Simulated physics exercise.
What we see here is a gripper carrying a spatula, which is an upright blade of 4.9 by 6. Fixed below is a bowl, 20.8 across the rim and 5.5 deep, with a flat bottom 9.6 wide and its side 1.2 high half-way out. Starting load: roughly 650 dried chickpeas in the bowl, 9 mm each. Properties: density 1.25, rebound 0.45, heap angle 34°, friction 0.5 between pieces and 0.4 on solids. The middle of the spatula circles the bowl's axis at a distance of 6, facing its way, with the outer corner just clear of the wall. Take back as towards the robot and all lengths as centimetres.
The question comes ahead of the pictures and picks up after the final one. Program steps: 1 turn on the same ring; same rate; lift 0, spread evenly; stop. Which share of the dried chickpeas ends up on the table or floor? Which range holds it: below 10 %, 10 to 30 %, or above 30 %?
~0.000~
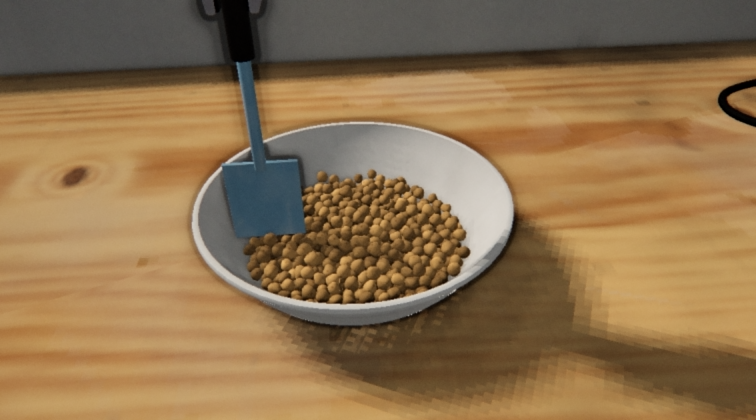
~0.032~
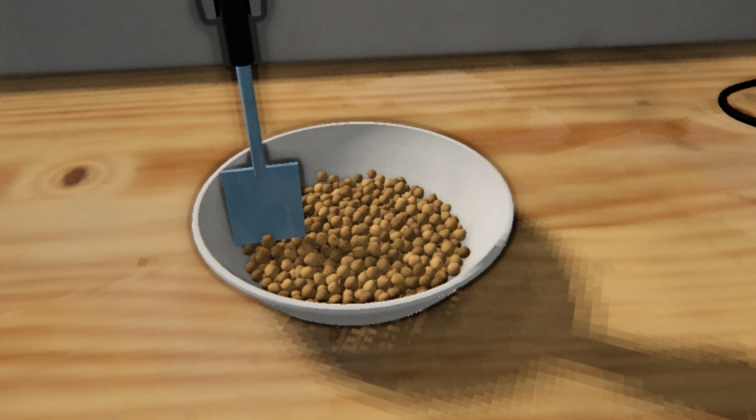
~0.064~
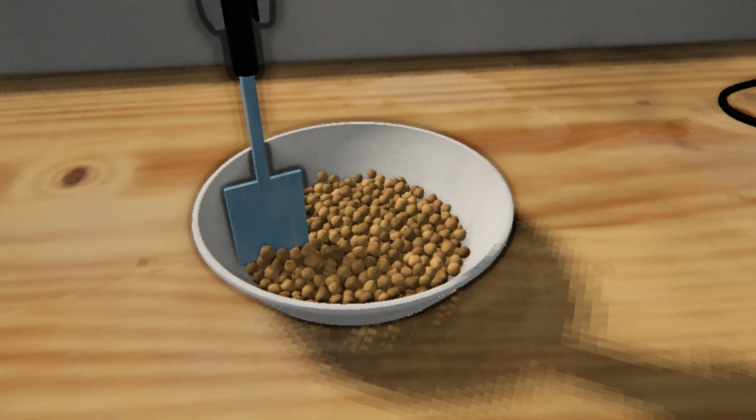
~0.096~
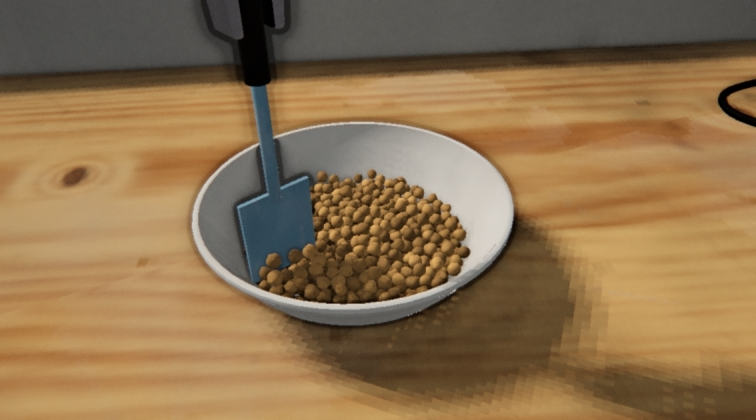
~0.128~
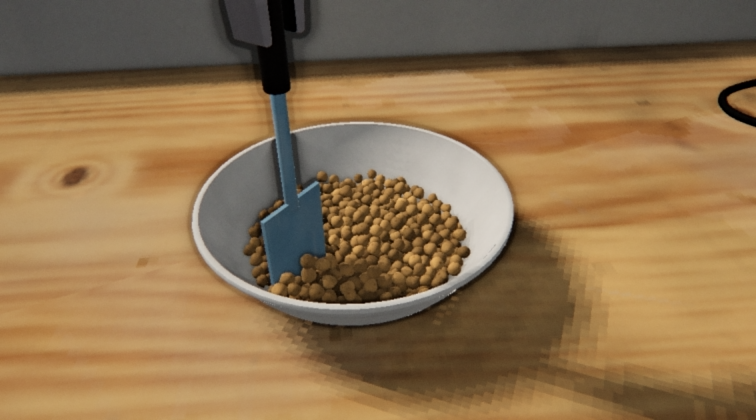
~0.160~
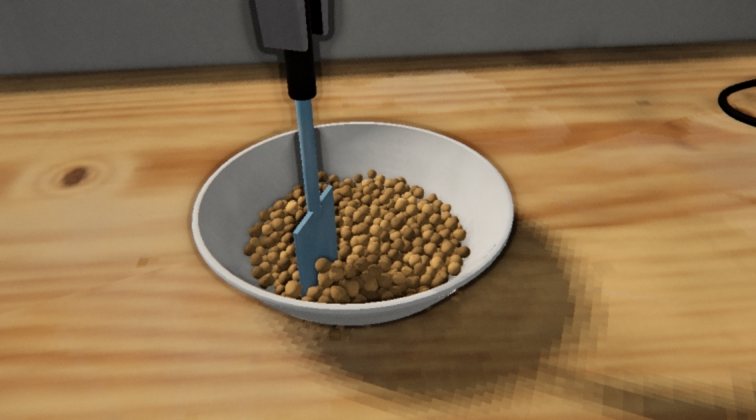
The range below 10 %.
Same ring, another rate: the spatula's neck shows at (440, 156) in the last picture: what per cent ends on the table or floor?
Something like 20 percent, roughly.
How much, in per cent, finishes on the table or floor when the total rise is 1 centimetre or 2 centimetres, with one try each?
Roughly 0 and 0 per cent.
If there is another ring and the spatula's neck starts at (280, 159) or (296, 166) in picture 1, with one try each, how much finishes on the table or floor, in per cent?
First try about 0 per cent, second try about 0 per cent.
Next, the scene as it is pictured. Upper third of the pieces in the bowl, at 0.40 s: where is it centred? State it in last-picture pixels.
Somewhere around (386, 211) in the last view.
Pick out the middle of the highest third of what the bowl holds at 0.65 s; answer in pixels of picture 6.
(309, 200).
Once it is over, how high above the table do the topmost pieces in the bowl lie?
5.0 cm or so.
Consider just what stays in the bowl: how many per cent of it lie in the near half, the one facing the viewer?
Close to 60 in a hundred.
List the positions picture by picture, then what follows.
The first frame shows spatula neck at (257, 142), 0° round; upper third of the load around (361, 230), from x 250 to 465, top at y 175; 651 in the bowl.
The second frame shows spatula neck at (256, 147), 6° round; upper third of the load around (359, 230), from x 250 to 465, top at y 175.
The third frame shows spatula neck at (260, 159), 21° round; upper third of the load around (359, 230), from x 250 to 465, top at y 175.
The fourth frame shows spatula neck at (271, 170), 36° round; upper third of the load around (358, 231), from x 250 to 465, top at y 175.
The fifth frame shows spatula neck at (289, 180), 51° round; upper third of the load around (358, 231), from x 250 to 465, top at y 175.
The sixth frame shows spatula neck at (312, 186), 65° round; upper third of the load around (360, 231), from x 250 to 465, top at y 175; 651 in the bowl.
By 0.40 s, 180° round, highest piece 6 above the table; 647 in the bowl, 2 on the table or floor, 2 in flight or on the tool.
By 0.65 s, 294° round, highest piece 7 above the table; 642 in the bowl, 7 on the table or floor, 2 in flight or on the tool.
By 0.97 s, 0° round, highest piece 5 above the table; 632 in the bowl, 19 on the table or floor.
By 1.67 s, 0° round, highest piece 5 above the table; 632 in the bowl, 19 on the table or floor.
Final count, 632 in the bowl, 19 on the table or floor. That is 3 % on the table or floor.
